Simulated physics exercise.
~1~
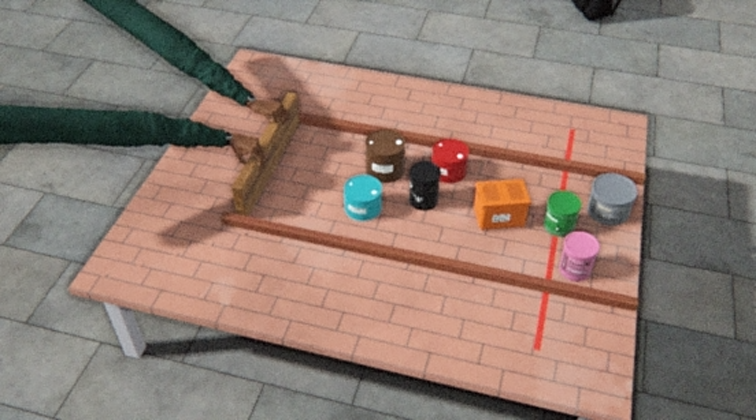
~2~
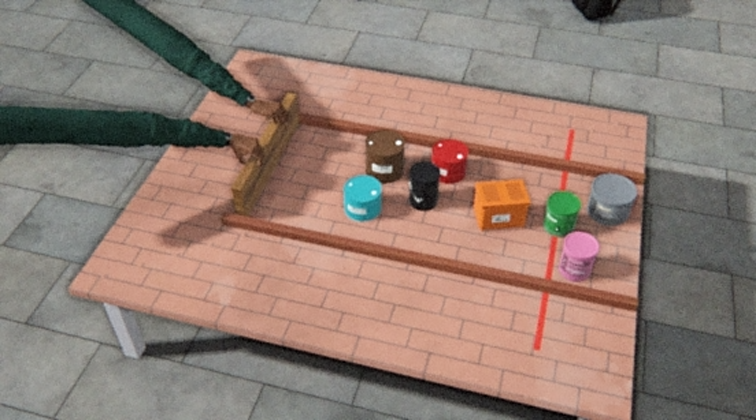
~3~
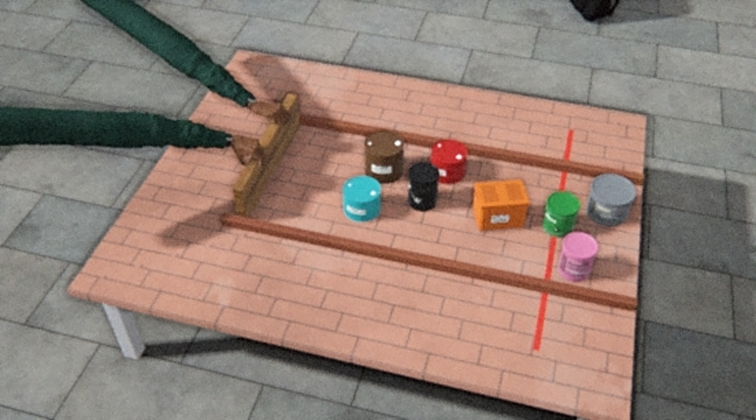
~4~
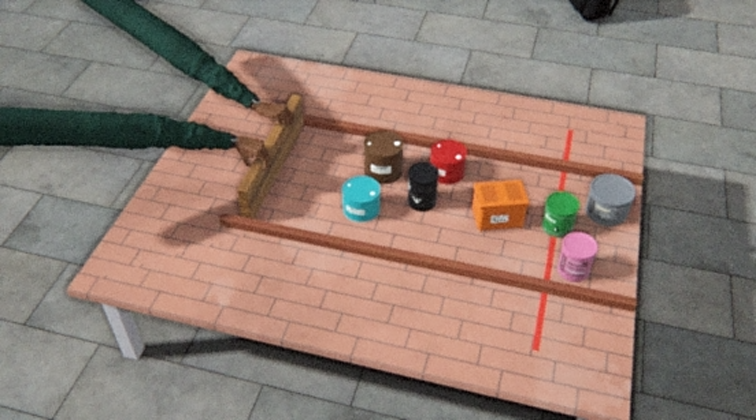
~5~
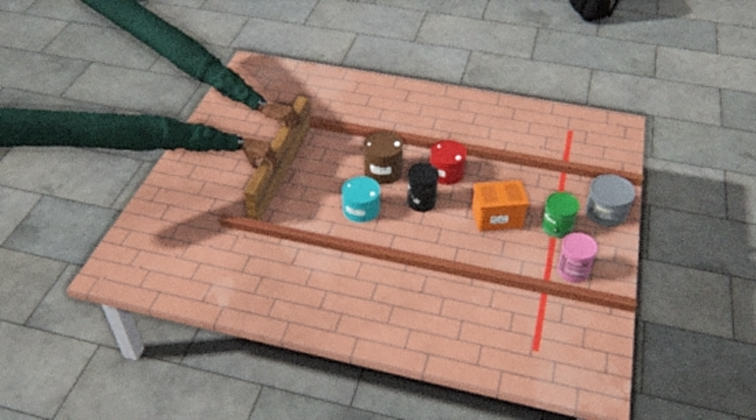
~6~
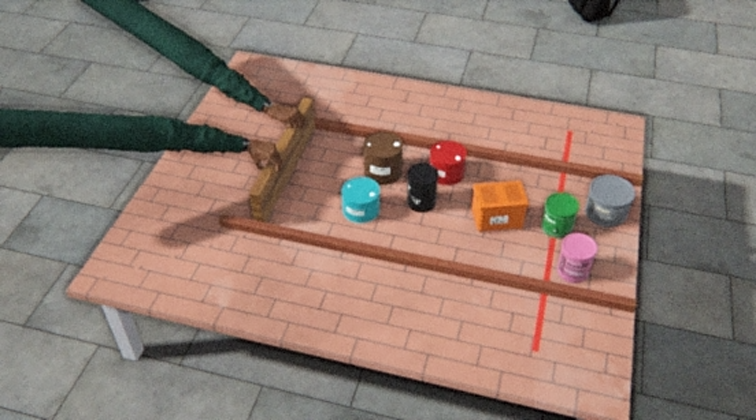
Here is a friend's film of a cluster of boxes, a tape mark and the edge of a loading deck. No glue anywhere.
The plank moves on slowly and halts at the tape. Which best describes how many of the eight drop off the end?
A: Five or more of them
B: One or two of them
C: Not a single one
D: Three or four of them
B.
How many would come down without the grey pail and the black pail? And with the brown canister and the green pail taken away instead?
Count: 0 (first case); 0 (second).
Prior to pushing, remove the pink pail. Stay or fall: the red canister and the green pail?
In that case the red canister remains in place while the green pail falls away.
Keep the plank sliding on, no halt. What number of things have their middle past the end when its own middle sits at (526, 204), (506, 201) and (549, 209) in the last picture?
Counts: 0, 0, 1.
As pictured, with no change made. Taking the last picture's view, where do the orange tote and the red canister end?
Orange tote at about (615, 241), red canister at about (582, 178).
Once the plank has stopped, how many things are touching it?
That makes 4.
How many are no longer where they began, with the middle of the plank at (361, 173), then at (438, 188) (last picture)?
By then 2, and 4.
Soon after, none off yet; grey pail at rest near (609, 201); pink pail at rest near (576, 259); green pail at rest near (560, 216).
At rest, the number that fall off is one or two; fallen, green pail.
